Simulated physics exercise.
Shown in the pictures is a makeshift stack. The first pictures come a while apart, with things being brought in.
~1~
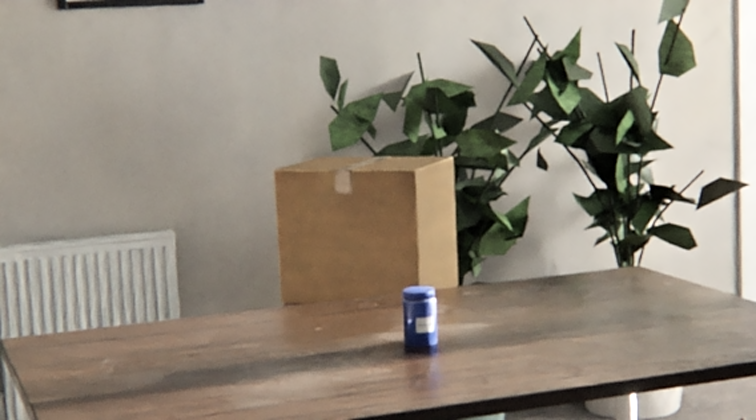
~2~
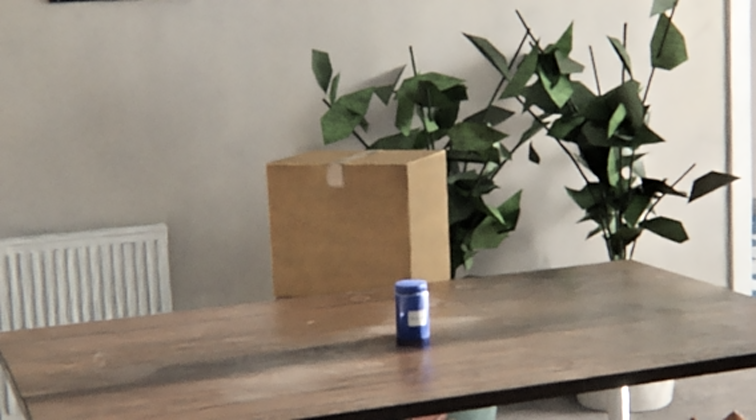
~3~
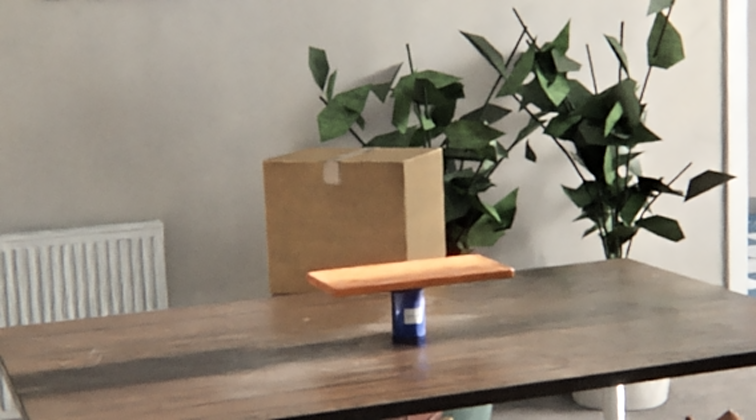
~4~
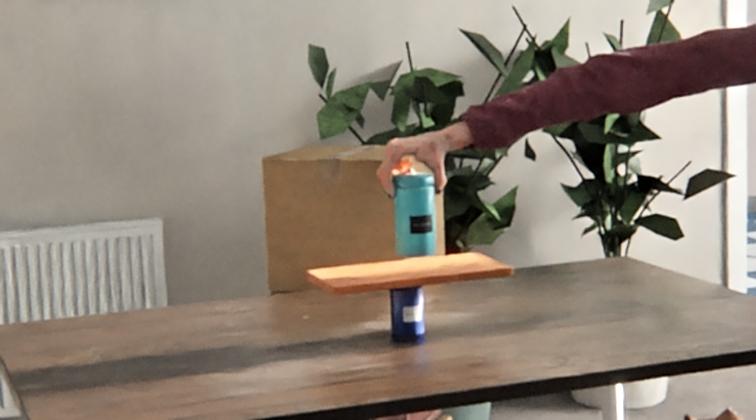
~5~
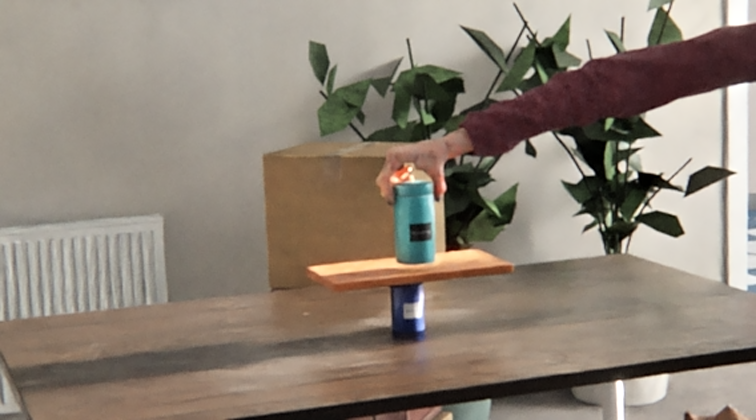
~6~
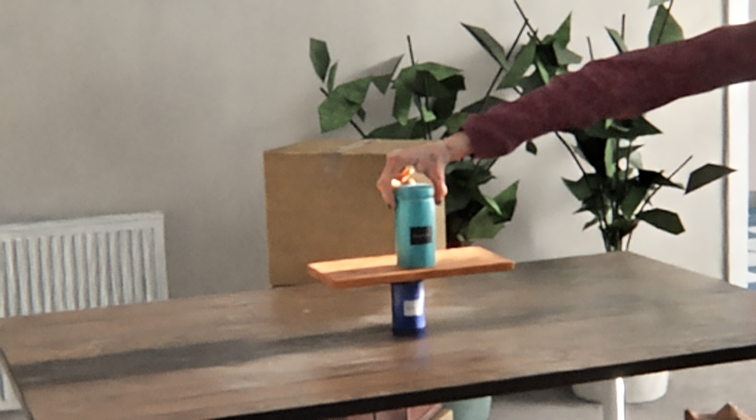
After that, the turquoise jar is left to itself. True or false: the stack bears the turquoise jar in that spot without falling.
True.
Then, 0.20 s past the last view, nothing moves.
Then, 0.40 s past the last view, turquoise jar resting near (415, 226).
Finally, all 3 still in place. Final places as the last picture's camera would see them, turquoise jar near (415, 226). The stack holds.
